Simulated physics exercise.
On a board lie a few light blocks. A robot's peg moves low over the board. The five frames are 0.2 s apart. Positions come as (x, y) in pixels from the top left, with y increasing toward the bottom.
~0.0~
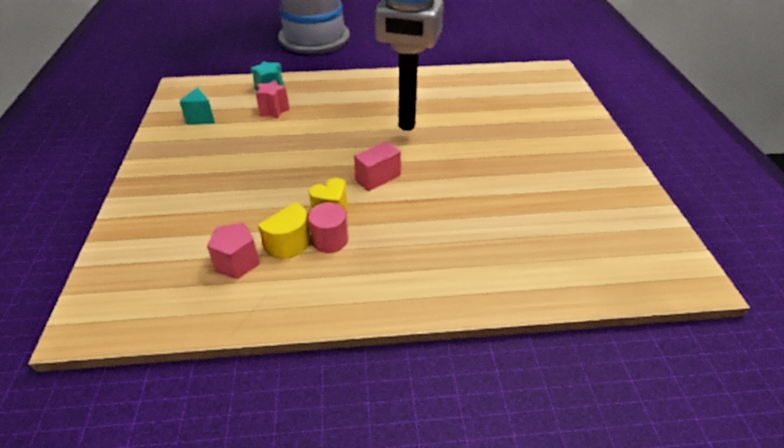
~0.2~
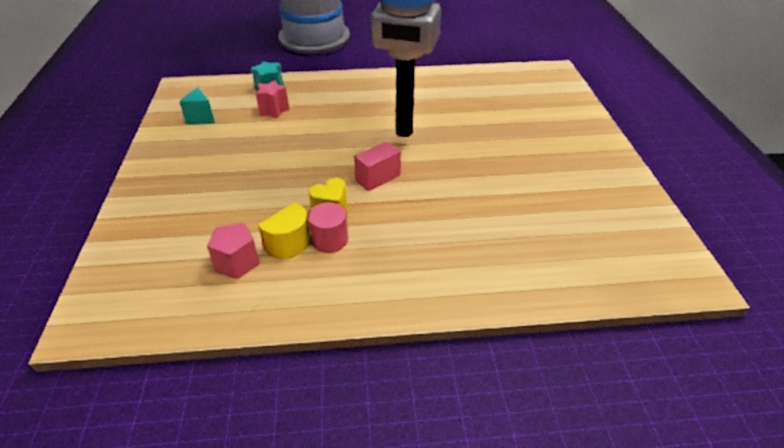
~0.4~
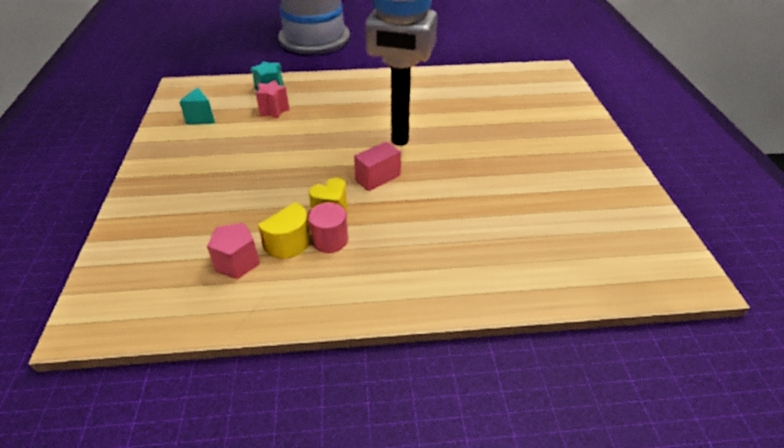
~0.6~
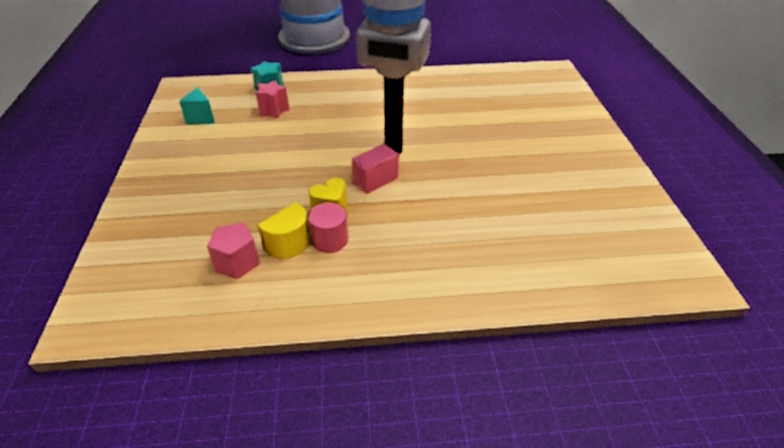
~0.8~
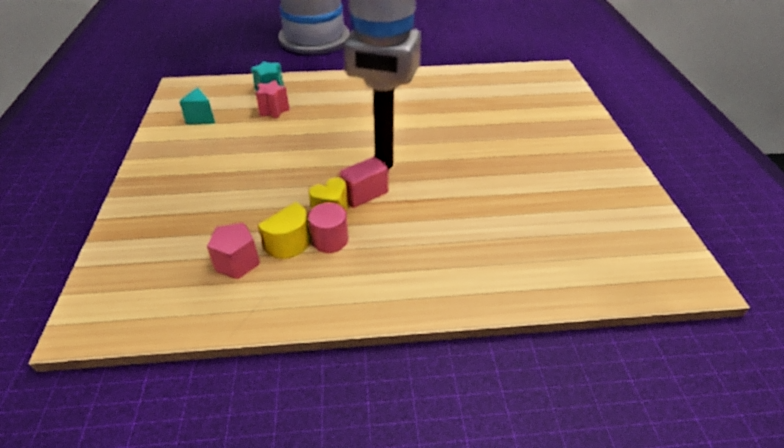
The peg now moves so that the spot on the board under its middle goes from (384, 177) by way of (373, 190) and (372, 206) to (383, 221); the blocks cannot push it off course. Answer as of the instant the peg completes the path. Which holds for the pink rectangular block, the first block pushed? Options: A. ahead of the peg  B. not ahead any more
B.
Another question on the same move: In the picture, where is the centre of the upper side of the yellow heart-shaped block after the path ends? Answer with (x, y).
The top centre is at (297, 198).
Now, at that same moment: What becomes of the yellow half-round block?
It gets moved.
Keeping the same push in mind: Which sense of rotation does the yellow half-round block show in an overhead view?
It swings round anticlockwise.
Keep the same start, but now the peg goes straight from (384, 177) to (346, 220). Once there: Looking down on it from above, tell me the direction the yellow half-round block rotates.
It spins anti-clockwise.
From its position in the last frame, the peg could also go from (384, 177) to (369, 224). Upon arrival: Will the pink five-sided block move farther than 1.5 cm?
No
On the path given first. Halfway along, peg (370, 186); yellow half-round block (276, 224), turned 20° anticlockwise; pink circle (325, 217); yellow heart-shaped block (301, 198), turned 20° anticlockwise; pink rectangular block (338, 186), turned 25° clockwise.
At the end, peg (383, 209); yellow half-round block (275, 224), turned 30° anticlockwise; pink circle (325, 217); yellow heart-shaped block (297, 198), turned 15° anticlockwise; pink rectangular block (337, 190), turned 40° clockwise.
